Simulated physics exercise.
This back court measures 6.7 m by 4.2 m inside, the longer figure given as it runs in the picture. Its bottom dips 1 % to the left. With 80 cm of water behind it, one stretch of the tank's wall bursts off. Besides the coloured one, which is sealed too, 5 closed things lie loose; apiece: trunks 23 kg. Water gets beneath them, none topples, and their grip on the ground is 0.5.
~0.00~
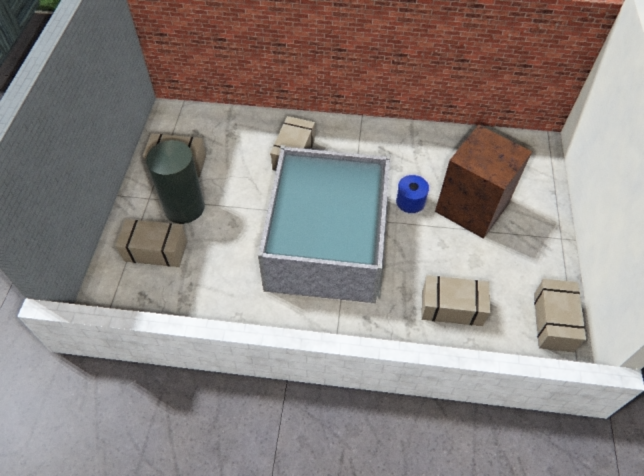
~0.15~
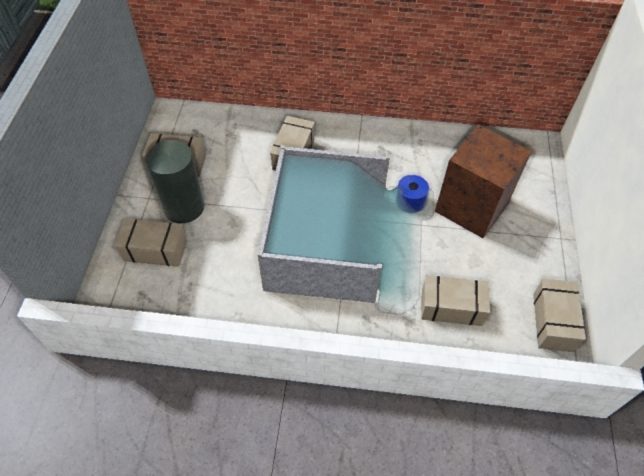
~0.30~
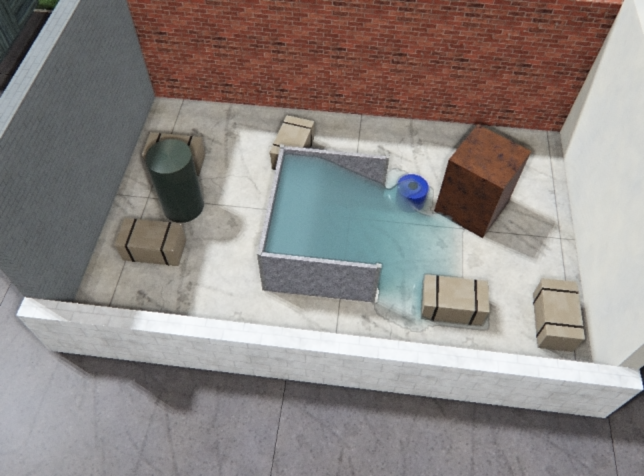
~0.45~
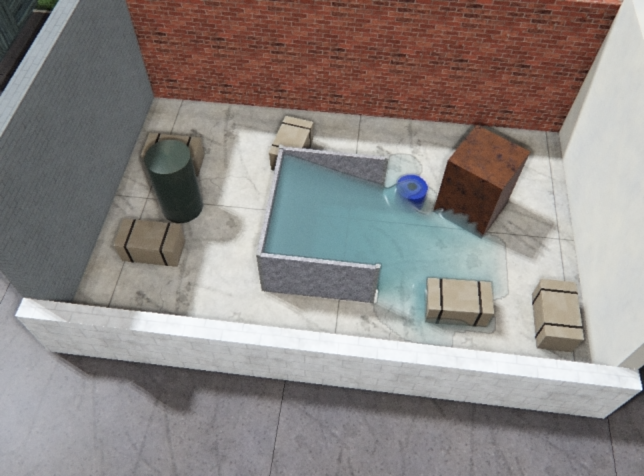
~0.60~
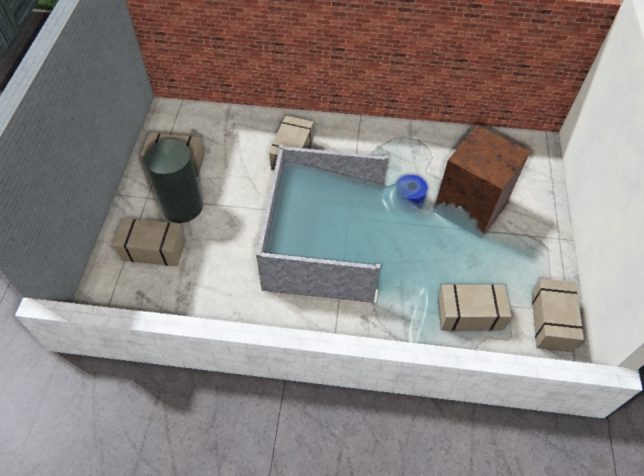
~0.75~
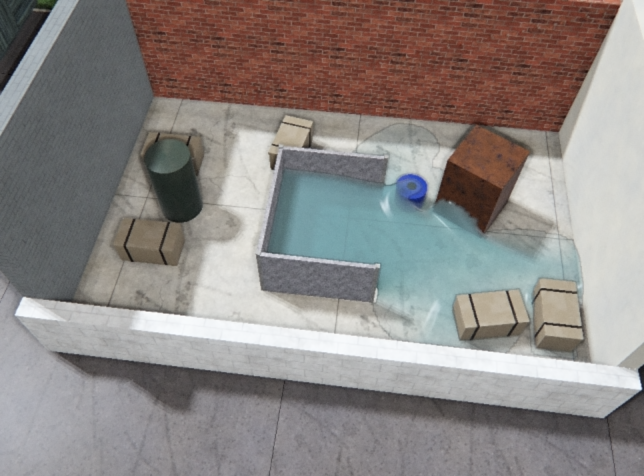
In a walled back court, the right side of a grey water tank gives way and water spreads rightward across the pale floor, surrounding a blue tub that stays nearly still, then sliding one strapped box right, close to another.
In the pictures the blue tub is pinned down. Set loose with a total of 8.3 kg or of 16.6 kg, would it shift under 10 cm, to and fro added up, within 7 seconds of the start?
For it, neither load is enough.
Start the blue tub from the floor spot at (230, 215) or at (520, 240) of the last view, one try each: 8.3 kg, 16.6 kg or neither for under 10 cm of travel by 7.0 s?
In that order: Only the larger holds; neither holds.
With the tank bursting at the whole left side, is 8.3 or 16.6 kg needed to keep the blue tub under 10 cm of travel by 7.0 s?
Then only the larger load is enough.
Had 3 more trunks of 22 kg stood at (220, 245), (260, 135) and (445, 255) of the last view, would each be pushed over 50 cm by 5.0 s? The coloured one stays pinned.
In that order: Under, less, over.
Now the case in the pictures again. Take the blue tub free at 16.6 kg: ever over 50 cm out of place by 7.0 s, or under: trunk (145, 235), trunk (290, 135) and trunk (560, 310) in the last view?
In that order: Under, over, more.
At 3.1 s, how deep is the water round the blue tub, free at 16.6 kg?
About 21 cm.
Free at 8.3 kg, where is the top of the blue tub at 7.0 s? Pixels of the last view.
Near (438, 145).
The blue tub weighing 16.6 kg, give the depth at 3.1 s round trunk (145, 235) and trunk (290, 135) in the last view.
About 0 and 2 cm.
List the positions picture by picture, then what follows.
The first picture shows the blue tub at (414, 187), on the bottom; water covers 2.4 m2; 0 of 6 have shifted.
The second picture shows the blue tub at (414, 187), on the bottom; water covers 3.4 m2; 0 of 6 have shifted.
The third picture shows the blue tub at (413, 186), on the bottom; water covers 4.7 m2; 0 of 6 have shifted.
The fourth picture shows the blue tub at (412, 187) rests on the ground; water covers 6.1 m2; 1 of 6 have shifted.
The fifth picture shows the blue tub at (412, 187) rests on the ground; 7.7 m2 under water; 1 of 6 have shifted.
The sixth picture shows the blue tub at (412, 186) rests on the ground; 9.3 m2 under water; 1 of 6 have shifted.
After 1.4 s the blue tub would be 183 cm from its start with 8.3 kg and 176 cm from its start with 16.6 kg; 8 cm of water round it then.
After 3.1 s the blue tub would be 188 cm from its start with 8.3 kg and 201 cm from its start with 16.6 kg; 21 cm of water round it then.
After 4.9 s the blue tub would be 130 cm from its start with 8.3 kg and 91 cm from its start with 16.6 kg; 12 cm of water round it then.
After 7.0 s the blue tub would be 91 cm from its start with 8.3 kg and 191 cm from its start with 16.6 kg; 6 cm of water round it then.
